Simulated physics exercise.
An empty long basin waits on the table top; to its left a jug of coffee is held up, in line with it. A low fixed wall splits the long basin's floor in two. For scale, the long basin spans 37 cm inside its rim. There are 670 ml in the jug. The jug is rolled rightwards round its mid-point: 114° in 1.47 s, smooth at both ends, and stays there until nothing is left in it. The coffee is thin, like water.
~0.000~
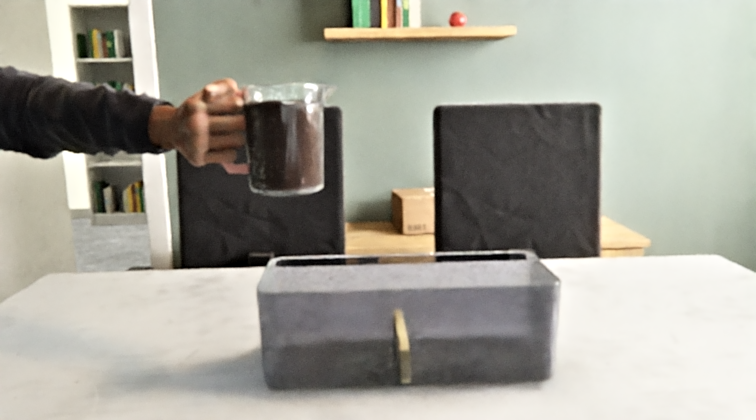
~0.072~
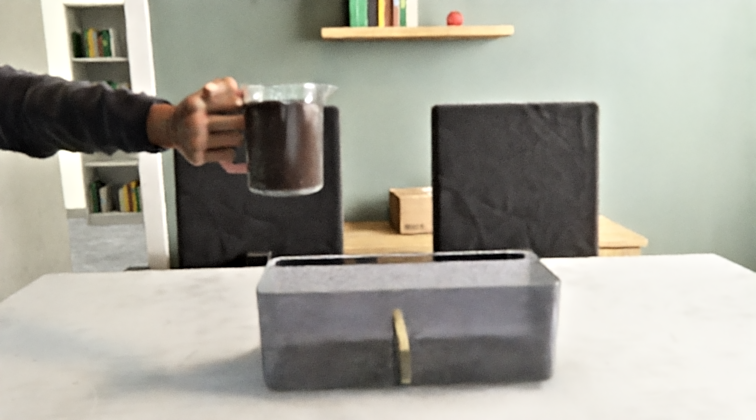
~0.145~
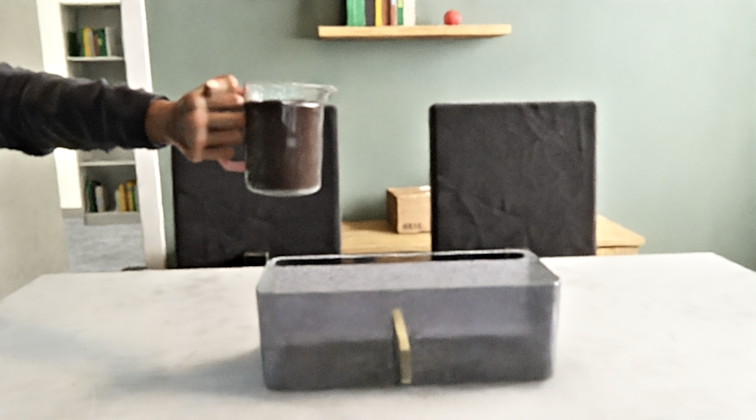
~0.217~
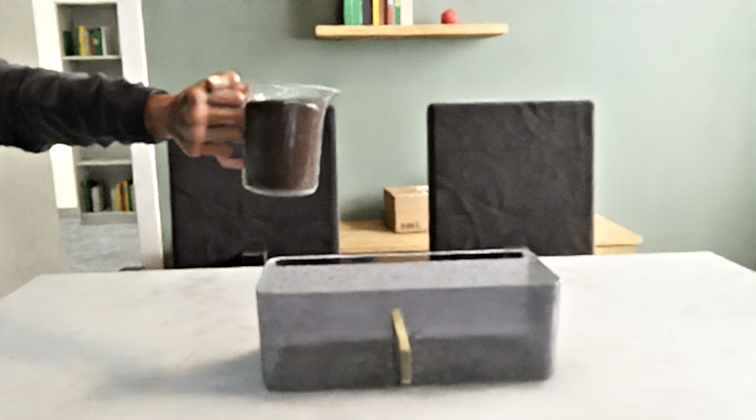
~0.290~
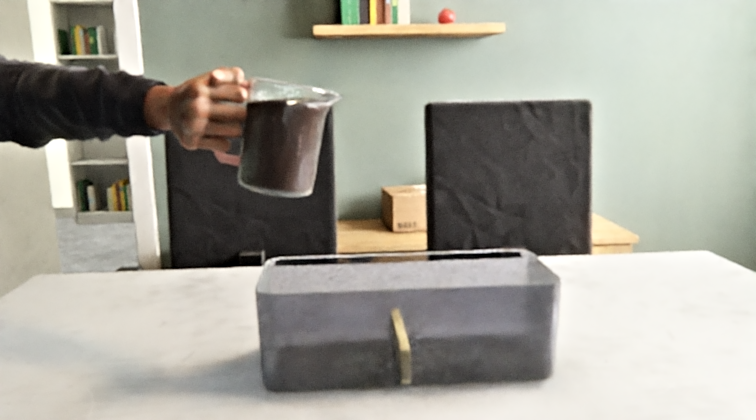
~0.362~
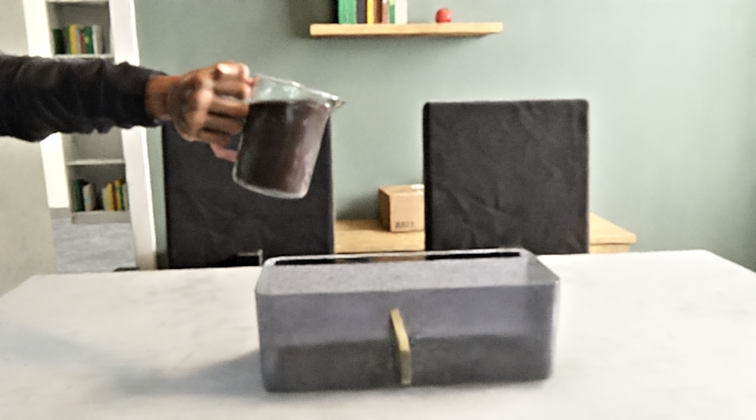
At a pale table, a hand holding a glass jug of dark coffee tilting it gradually rightwards above a grey long basin.
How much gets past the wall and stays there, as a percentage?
Roughly 67 per cent is past the wall.
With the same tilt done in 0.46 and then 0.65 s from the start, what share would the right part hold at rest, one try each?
In turn about 40 and 45 per cent.
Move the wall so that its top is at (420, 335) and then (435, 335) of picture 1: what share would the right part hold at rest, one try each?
In turn about 40 and 5 per cent.
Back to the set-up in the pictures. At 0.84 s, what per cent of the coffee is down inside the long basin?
Some 7 per cent.
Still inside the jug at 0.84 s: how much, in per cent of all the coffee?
About 78 per cent.
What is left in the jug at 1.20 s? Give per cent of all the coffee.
About 22 per cent.
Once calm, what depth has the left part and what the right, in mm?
Left about 8 mm, right about 16 mm.
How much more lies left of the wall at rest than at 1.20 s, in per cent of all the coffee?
Some 26 per cent.
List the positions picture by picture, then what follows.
Tilt 0°; pouring edge (337, 86); surface from (247, 103) to (321, 101); the long basin's rim runs from (264, 276) to (546, 268); the wall's top is at (401, 329), in the first picture.
Tilt 1°; pouring edge (337, 86); surface from (247, 102) to (321, 101), in the second picture.
Tilt 3°; pouring edge (338, 88); surface from (248, 101) to (322, 101), in the third picture.
Tilt 6°; pouring edge (341, 91); surface from (248, 102) to (324, 101), in the fourth picture.
Tilt 11°; pouring edge (344, 95); surface from (250, 103) to (328, 100), in the fifth picture.
Tilt 16°; pouring edge (347, 102); surface from (250, 107) to (335, 103), in the sixth picture.
Then, 0.84 s in, the tilt is 70° and 78 per cent is still to pour, 0 is left of the wall and 7 right of it.
Then, 1.20 s in, the tilt is 105° and 22 per cent is still to pour, 7 is left of the wall and 51 right of it.
Then, 1.57 s in, the tilt is 114° and 0 per cent is still to pour, 31 is left of the wall and 67 right of it.
Then, 1.97 s in, the tilt is 114° and 0 per cent is still to pour, 32 is left of the wall and 67 right of it.
Finally, 32 per cent lies left of the wall, 67 right of it and 1 outside.
